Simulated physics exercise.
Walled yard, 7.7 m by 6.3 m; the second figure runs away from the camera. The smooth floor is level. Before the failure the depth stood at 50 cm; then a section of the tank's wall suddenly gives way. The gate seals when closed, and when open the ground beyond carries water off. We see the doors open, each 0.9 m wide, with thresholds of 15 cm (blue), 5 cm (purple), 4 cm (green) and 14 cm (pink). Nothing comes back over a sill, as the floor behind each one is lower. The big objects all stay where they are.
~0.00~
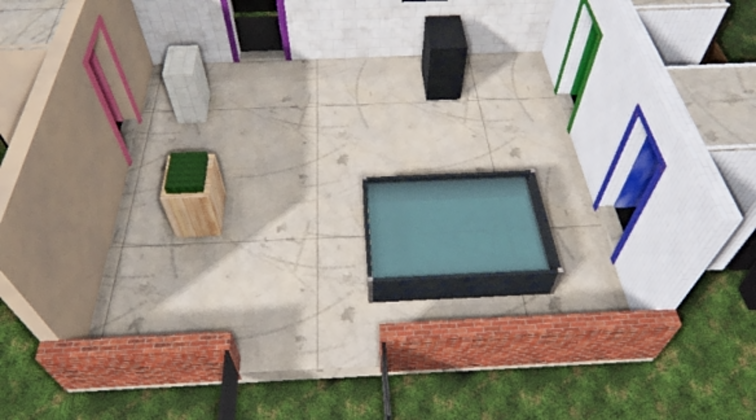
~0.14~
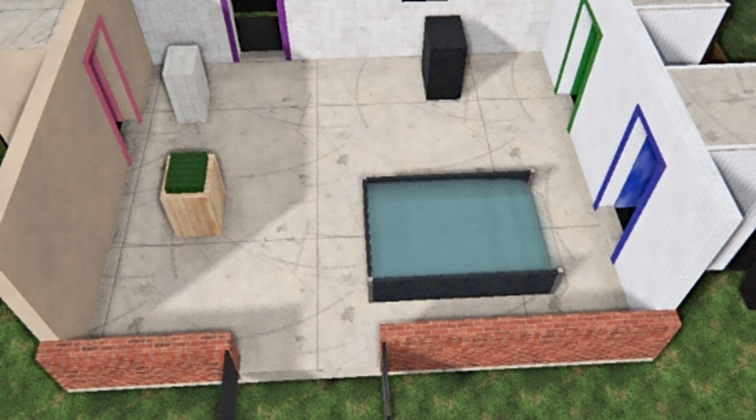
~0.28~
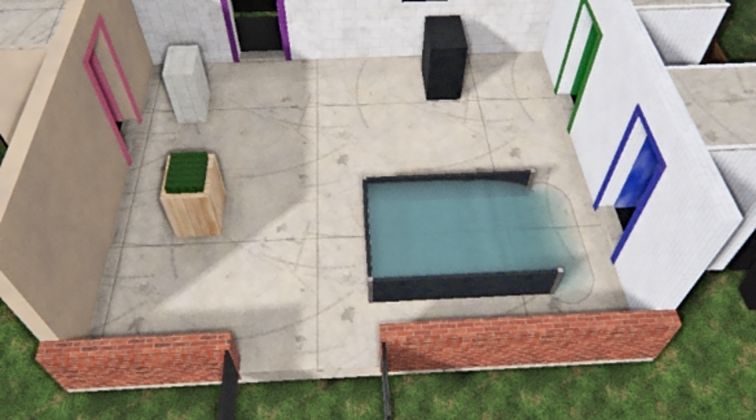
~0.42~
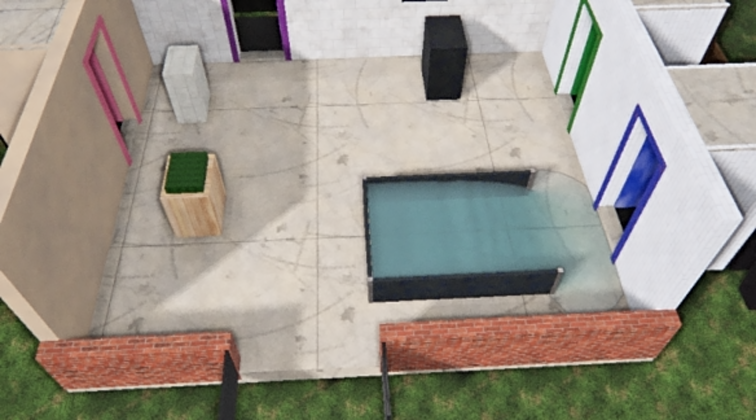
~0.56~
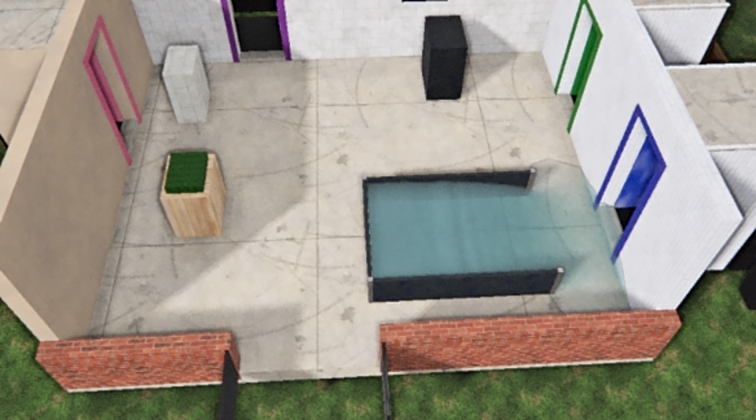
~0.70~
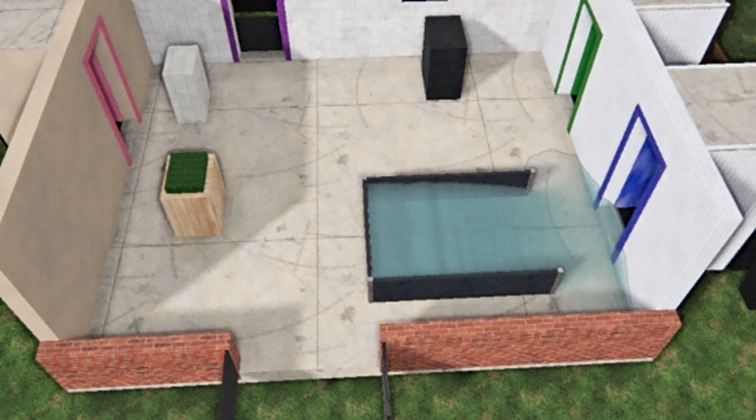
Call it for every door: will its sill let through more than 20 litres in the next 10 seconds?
Blue door - it will, purple door - it will not, green door - it will, pink door - it will not.
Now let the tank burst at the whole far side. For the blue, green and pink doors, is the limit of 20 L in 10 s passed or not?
At blue the amount is beneath the mark, at green it is higher than the mark, and at pink it is beneath the mark.
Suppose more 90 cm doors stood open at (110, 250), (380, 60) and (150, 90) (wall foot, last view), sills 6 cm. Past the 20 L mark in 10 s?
Taking them in order, the first gets too little, the second too little and the third too little.
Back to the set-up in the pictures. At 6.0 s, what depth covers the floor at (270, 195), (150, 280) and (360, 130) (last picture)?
0, 2, 1 cm.
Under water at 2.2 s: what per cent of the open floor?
Covered: Roughly 20 %.
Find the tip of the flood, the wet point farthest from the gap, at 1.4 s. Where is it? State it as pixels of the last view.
Point: Roughly (556, 113).
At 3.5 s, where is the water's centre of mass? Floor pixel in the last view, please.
I'd say somewhere around (504, 224).
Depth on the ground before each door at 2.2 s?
You'd see blue at 34 cm, purple at 0 cm, green at 6 cm and pink at 0 cm.
After 1.4 s water covers 10 % of the floor and is deepest (36 cm) near (630, 336); blue door 35 cm at the sill, 81 L in, purple door not reached, green door 2 cm at the sill, 0 L in, pink door not reached.
After 2.2 s water covers 20 % of the floor and is deepest (37 cm) near (630, 336); blue door 34 cm at the sill, 181 L in, purple door not reached, green door 6 cm at the sill, 0 L in, pink door not reached.
After 3.5 s water covers 30 % of the floor and is deepest (26 cm) near (630, 336); blue door 23 cm at the sill, 281 L in, purple door not reached, green door 6 cm at the sill, 3 L in, pink door not reached.
After 6.0 s water covers 55 % of the floor and is deepest (14 cm) near (543, 75); blue door 11 cm at the sill, 299 L in, purple door 2 cm at the sill, 0 L in, green door 4 cm at the sill, 6 L in, pink door not reached.
After 10.0 s water covers 90 % of the floor and is deepest (8 cm) near (605, 261); blue door 8 cm at the sill, 299 L in, purple door 2 cm at the sill, 0 L in, green door 7 cm at the sill, 39 L in, pink door 3 cm at the sill, 0 L in.
